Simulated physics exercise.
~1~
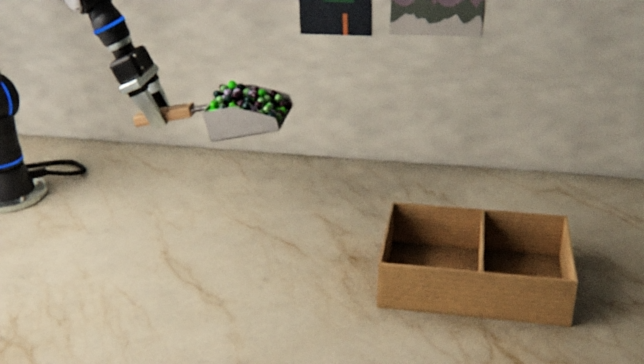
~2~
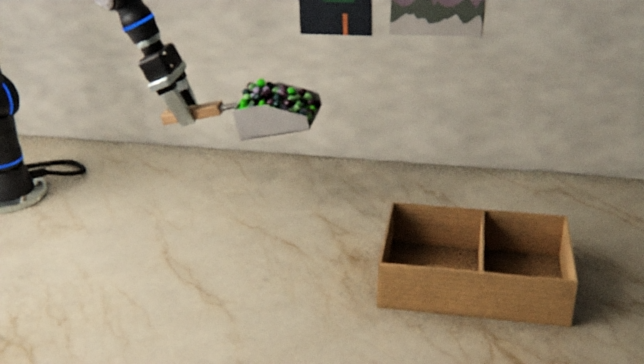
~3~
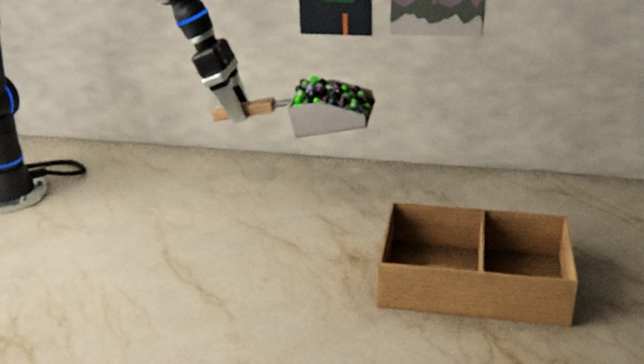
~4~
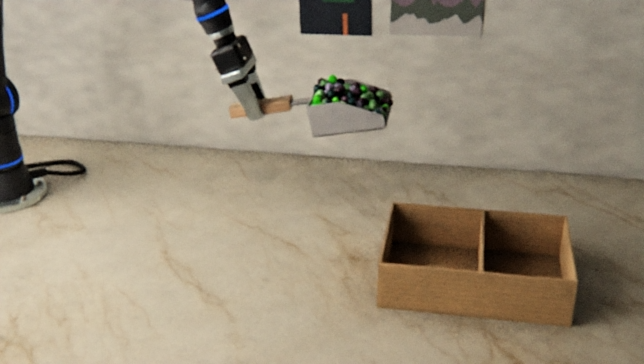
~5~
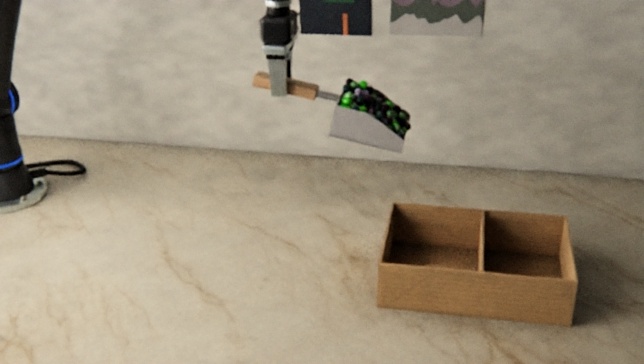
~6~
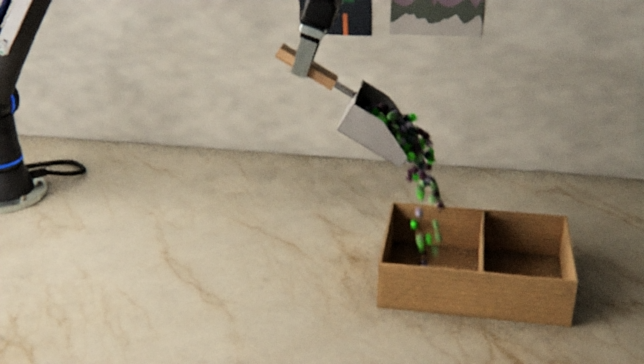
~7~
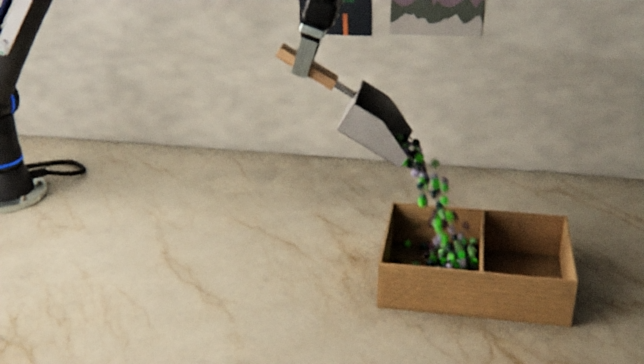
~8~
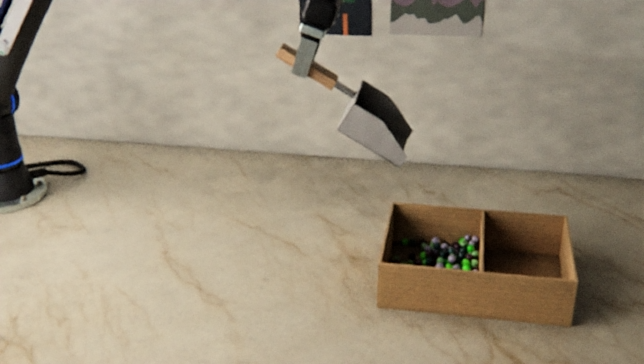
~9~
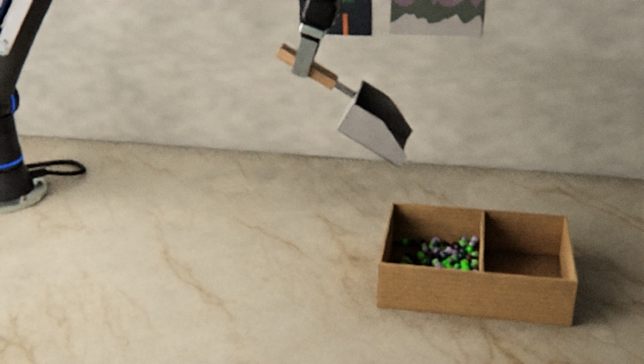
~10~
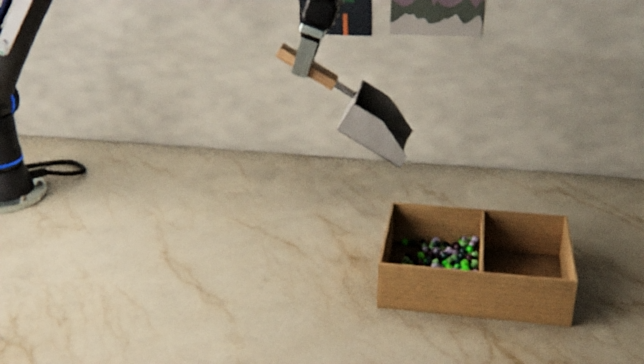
A robot arm carries a full scoop right and tips green and dark sweets into the box's left compartment.
